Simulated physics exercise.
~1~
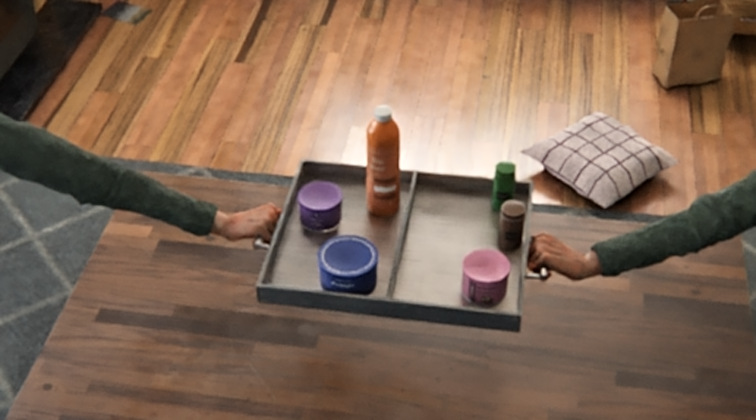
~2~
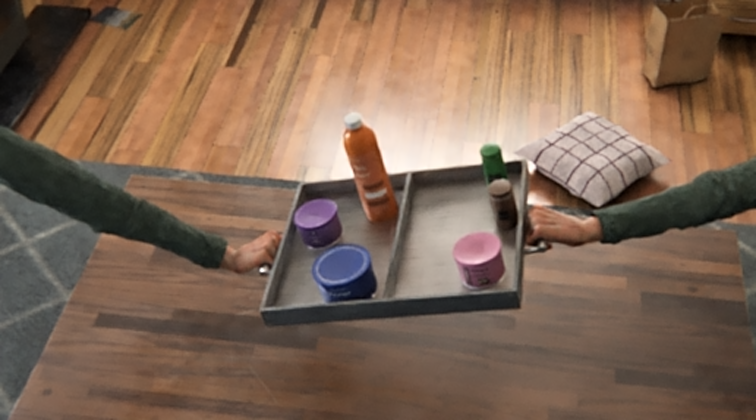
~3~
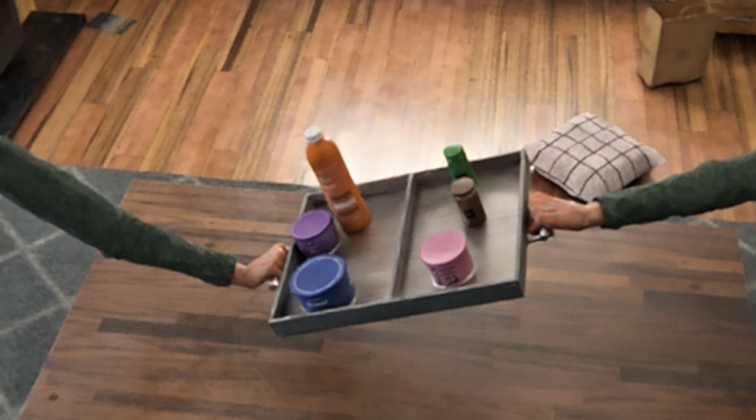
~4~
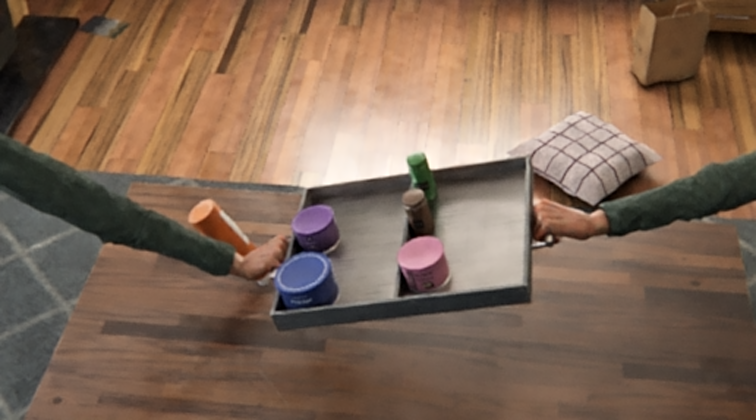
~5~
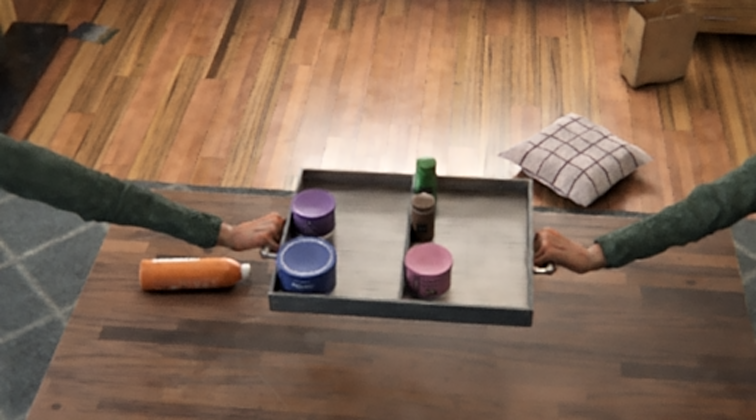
In the video, two hands tilt a gray divided tray down to the left, making containers slide left and an orange bottle topple over the rim. The tray levels with the purple, blue, pink, green and brown containers still upright, while the bottle lies on the wooden table.
